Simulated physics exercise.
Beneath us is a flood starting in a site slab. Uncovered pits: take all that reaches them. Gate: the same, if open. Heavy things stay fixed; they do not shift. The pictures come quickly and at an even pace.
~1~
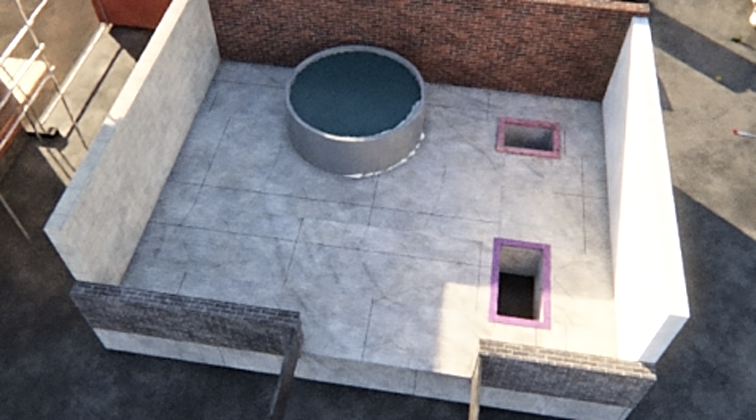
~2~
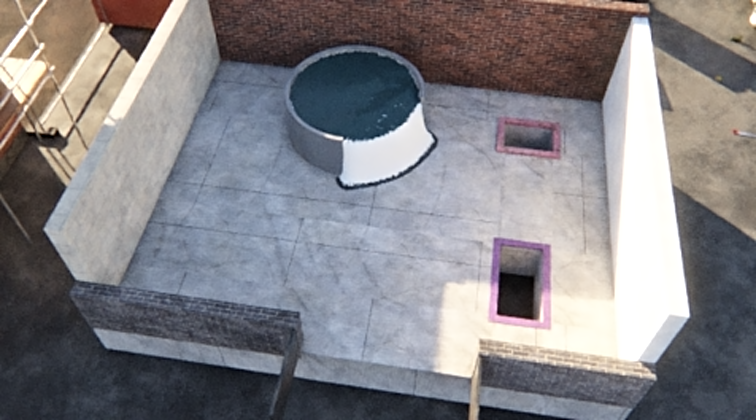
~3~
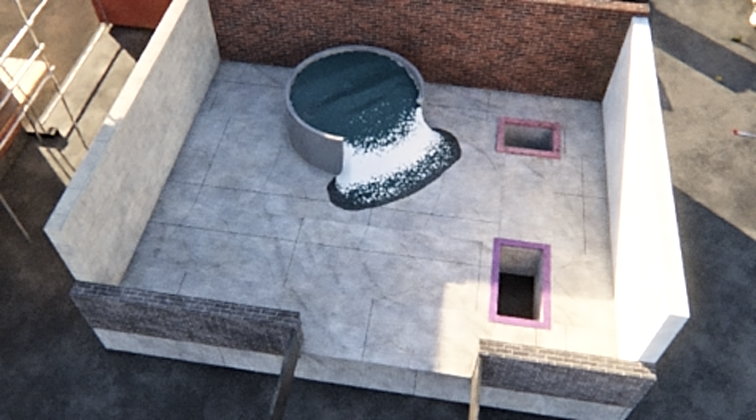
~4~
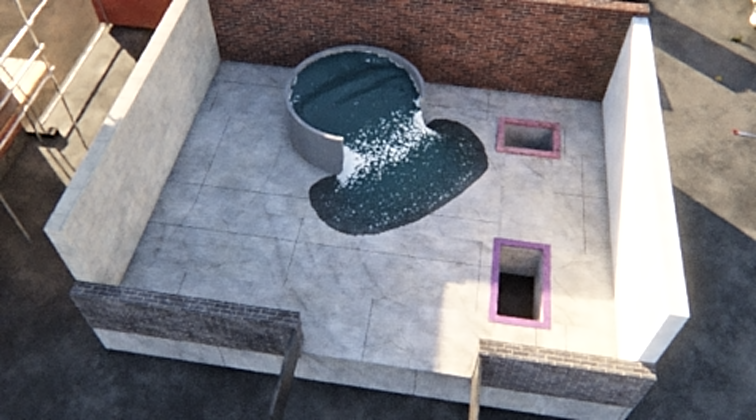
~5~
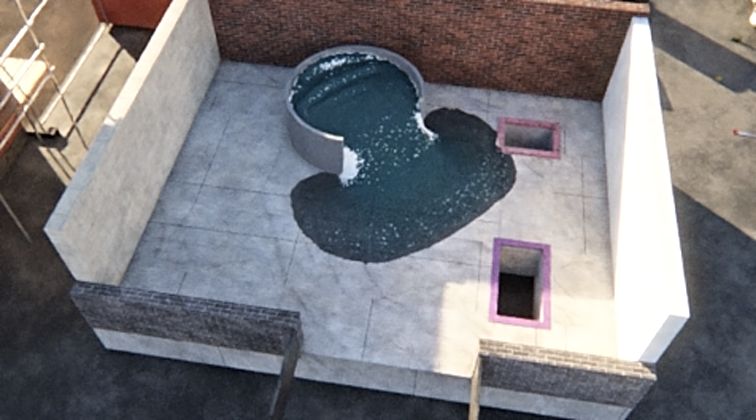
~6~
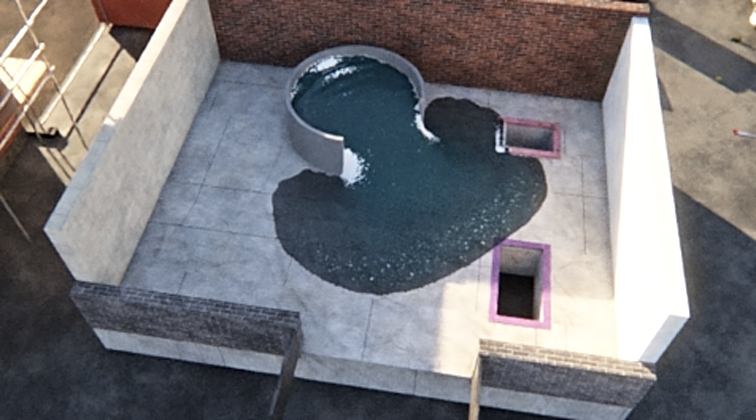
The clip shows a walled concrete slab from above, where dark water bursts from the lower right side of a round pool and spreads across the floor, its edge reaching two uncovered, coloured-rimmed pits on the right.
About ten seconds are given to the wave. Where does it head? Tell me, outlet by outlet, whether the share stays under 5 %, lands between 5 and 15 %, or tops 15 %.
Outlet by outlet: The gate tops 15 %, the purple pit tops 15 %, the pink pit stays under 5 %.
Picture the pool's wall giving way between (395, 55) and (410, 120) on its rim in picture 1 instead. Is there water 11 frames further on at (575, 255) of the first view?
Check at the given point: Inundated.
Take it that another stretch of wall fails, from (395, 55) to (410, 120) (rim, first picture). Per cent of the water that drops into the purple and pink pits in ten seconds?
In per cent: Purple 25, pink 30.
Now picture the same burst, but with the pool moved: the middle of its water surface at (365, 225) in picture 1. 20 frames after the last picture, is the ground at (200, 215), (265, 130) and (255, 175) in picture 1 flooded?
In order: Unflooded, then unflooded, then unflooded.
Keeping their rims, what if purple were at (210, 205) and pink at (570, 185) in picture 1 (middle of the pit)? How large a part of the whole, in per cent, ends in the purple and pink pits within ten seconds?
Purple 4 %; pink 14 %.
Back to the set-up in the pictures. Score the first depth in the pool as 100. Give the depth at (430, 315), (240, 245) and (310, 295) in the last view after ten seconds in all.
The depths come to near 6, 2 and 2 per cent respectively.
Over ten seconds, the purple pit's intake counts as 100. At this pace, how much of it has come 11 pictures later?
Around 25 %.
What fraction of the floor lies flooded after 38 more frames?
Around 65 percent, give or take.
A moment on, water covers 50 % of the floor; the gate 1 %, the purple pit 3 %, the pink pit 1 %.
Next, water covers 50 % of the floor; the gate 7 %, the purple pit 10 %, the pink pit 1 %.
Then, water covers 60 % of the floor; the gate 15 %, the purple pit 18 %, the pink pit 1 %.
Later, water covers 65 % of the floor; the gate 23 %, the purple pit 31 %, the pink pit 1 %.
In the end, water covers 65 % of the floor; the gate 29 %, the purple pit 40 %, the pink pit 1 %.
